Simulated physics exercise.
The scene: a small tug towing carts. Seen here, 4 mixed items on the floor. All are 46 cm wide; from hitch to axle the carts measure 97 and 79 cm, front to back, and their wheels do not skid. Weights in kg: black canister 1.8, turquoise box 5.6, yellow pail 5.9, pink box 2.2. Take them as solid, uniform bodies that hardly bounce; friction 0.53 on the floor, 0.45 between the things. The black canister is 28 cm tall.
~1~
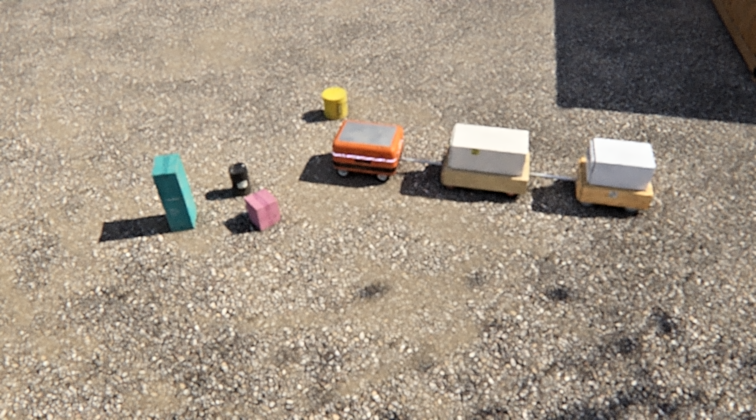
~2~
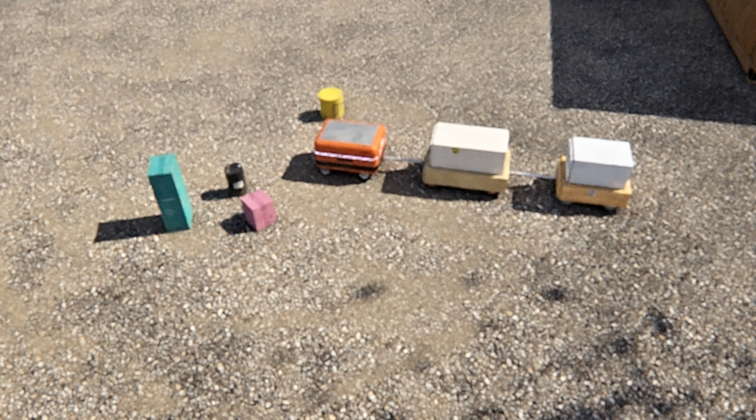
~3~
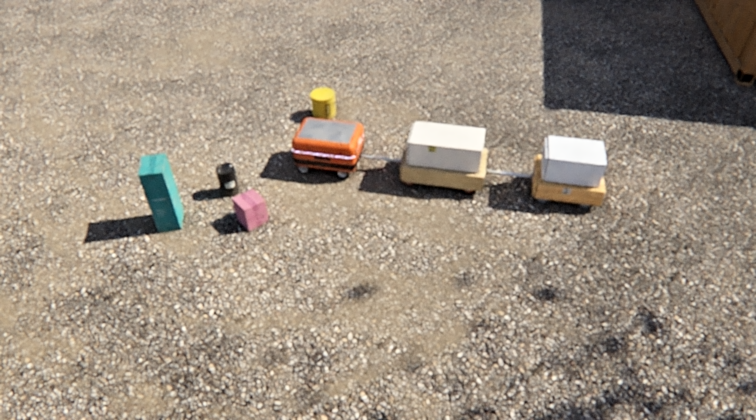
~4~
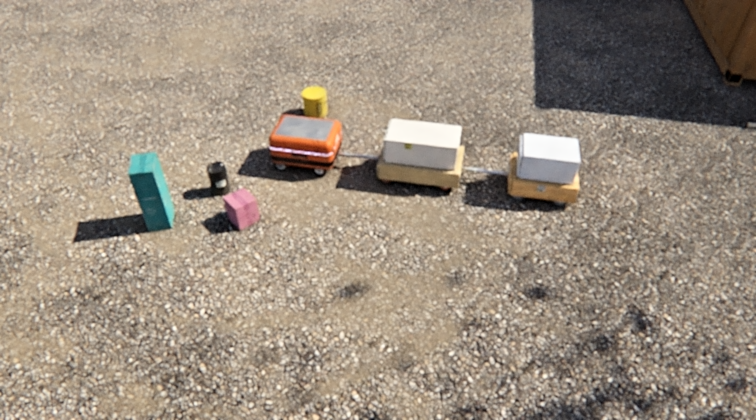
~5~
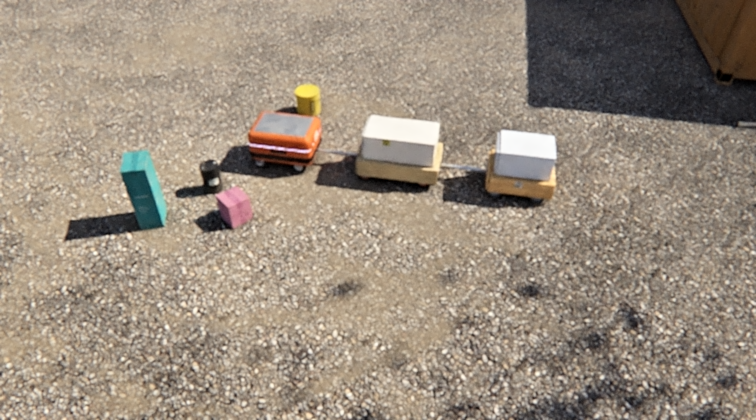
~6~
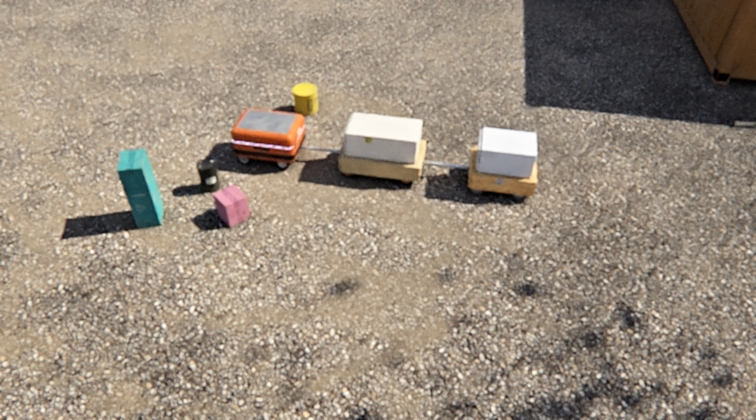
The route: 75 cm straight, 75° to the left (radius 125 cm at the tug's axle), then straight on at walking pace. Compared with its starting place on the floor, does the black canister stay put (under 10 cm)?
The black canister leaves its spot.
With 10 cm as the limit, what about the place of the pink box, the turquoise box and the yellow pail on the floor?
The pink box stays put; the turquoise box ends elsewhere; the yellow pail holds its spot.
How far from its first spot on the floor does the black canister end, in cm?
Some 72 cm.
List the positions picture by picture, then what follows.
Tug 0 cm along; black canister (240, 180); turquoise box (175, 194), in the first frame.
Tug 14 cm along; pink box (259, 210); turquoise box (171, 194), in the second frame.
Tug 29 cm along; yellow pail (323, 104); pink box (251, 210), in the third frame.
Tug 43 cm along; turquoise box (152, 193); yellow pail (315, 103), in the fourth frame.
Tug 57 cm along; pink box (235, 207); turquoise box (145, 191), in the fifth frame.
Tug 71 cm along; black canister (209, 176); yellow pail (306, 100), in the sixth frame.
Then, 3.50 s later than the last frame, tug 250 cm along; black canister 15 cm from its spot near (200, 185); turquoise box 8 cm from its spot.
Then, 6.20 s later than the last frame, tug 388 cm along; black canister 44 cm from its spot near (180, 204); turquoise box 98 cm from its spot.
When it is over, not toppled but over 10 cm from the start, black canister and turquoise box; the other 2 within 10 cm of the start. End places, in pixels of the last picture, black canister near (161, 224).
